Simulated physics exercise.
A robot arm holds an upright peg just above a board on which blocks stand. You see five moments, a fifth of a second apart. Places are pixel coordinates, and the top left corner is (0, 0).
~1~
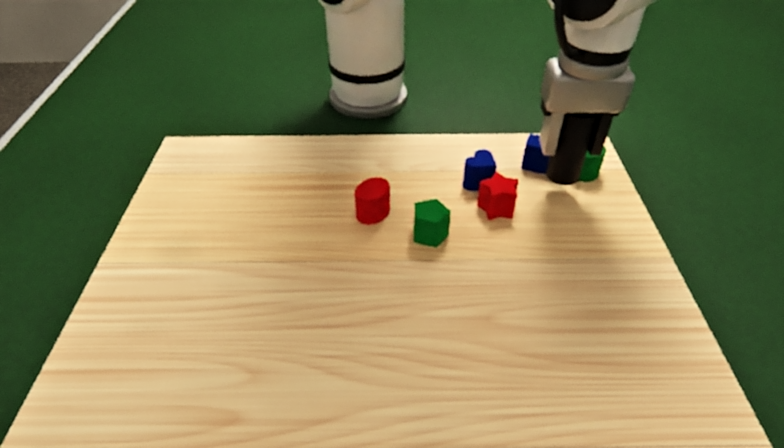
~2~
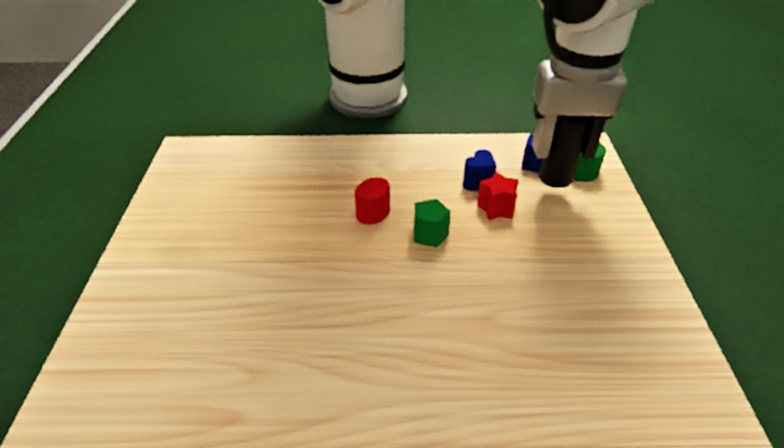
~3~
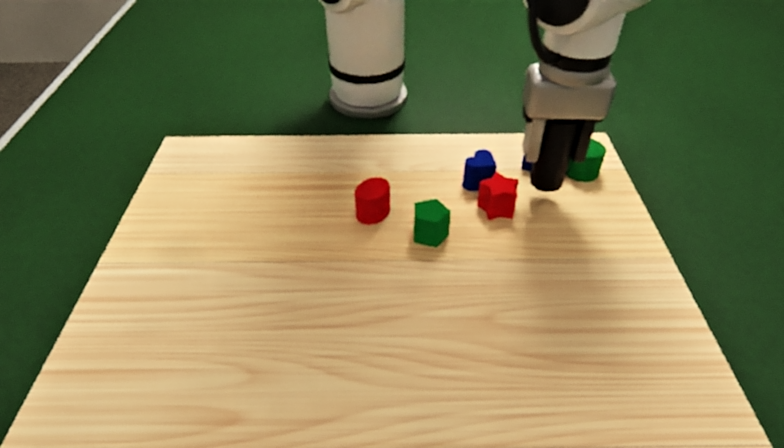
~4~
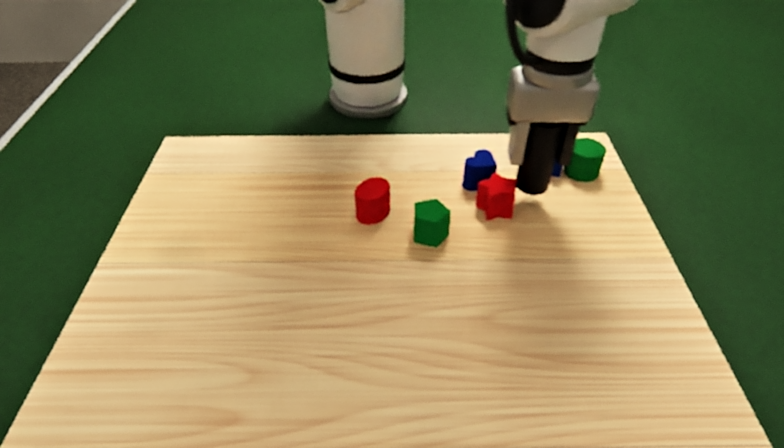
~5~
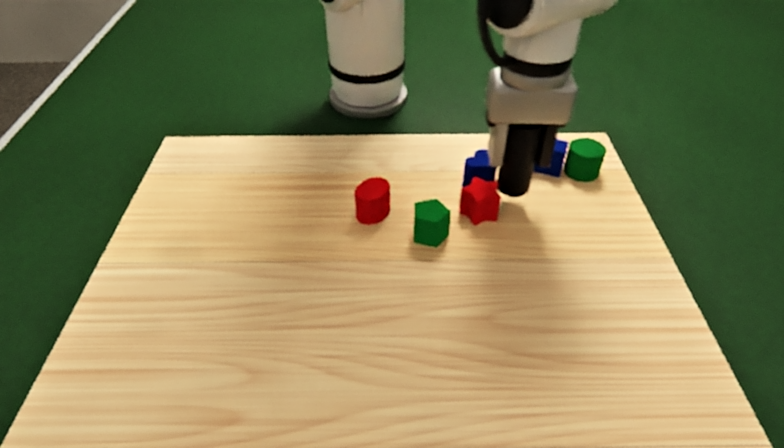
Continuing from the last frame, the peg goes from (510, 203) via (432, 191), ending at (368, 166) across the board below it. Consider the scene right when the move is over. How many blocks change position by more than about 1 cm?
Going by the path, one of them shifts by more than about 1 cm.
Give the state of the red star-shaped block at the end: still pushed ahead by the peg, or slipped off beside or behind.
Most likely the red star-shaped block slides off.
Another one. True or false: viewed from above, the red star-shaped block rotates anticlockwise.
The statement is correct.
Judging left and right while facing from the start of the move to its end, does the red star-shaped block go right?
No - that is not the case.
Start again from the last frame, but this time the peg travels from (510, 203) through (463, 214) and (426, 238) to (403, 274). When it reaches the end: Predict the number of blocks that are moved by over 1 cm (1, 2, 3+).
It's going to be two.
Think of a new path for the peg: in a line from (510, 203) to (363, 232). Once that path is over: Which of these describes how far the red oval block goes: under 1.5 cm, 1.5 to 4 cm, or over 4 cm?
The answer here is from 1.5 to 4 cm.
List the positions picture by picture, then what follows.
In the first picture, peg's lower end (562, 176); red oval block (372, 188); blue heart-shaped block (482, 158); red star-shaped block (501, 184).
In the second picture, peg (556, 179); blocks still.
In the third picture, peg (546, 182); blocks still.
In the fourth picture, peg (531, 185); blocks still.
In the fifth picture, peg (513, 187); red oval block (372, 188); blue heart-shaped block (482, 158); red star-shaped block (482, 188).
What follows on the original path. One third of the way, peg (457, 181); blue heart-shaped block (479, 157), turned 15° clockwise; red star-shaped block (455, 192), turned 80° anticlockwise.
Two thirds of the way, peg (409, 166); blue heart-shaped block (479, 157), turned 15° clockwise; red star-shaped block (454, 191), turned 85° anticlockwise.
At the end, peg (367, 151); red oval block still; blue heart-shaped block (479, 157), turned 15° clockwise; red star-shaped block (454, 191), turned 85° anticlockwise.
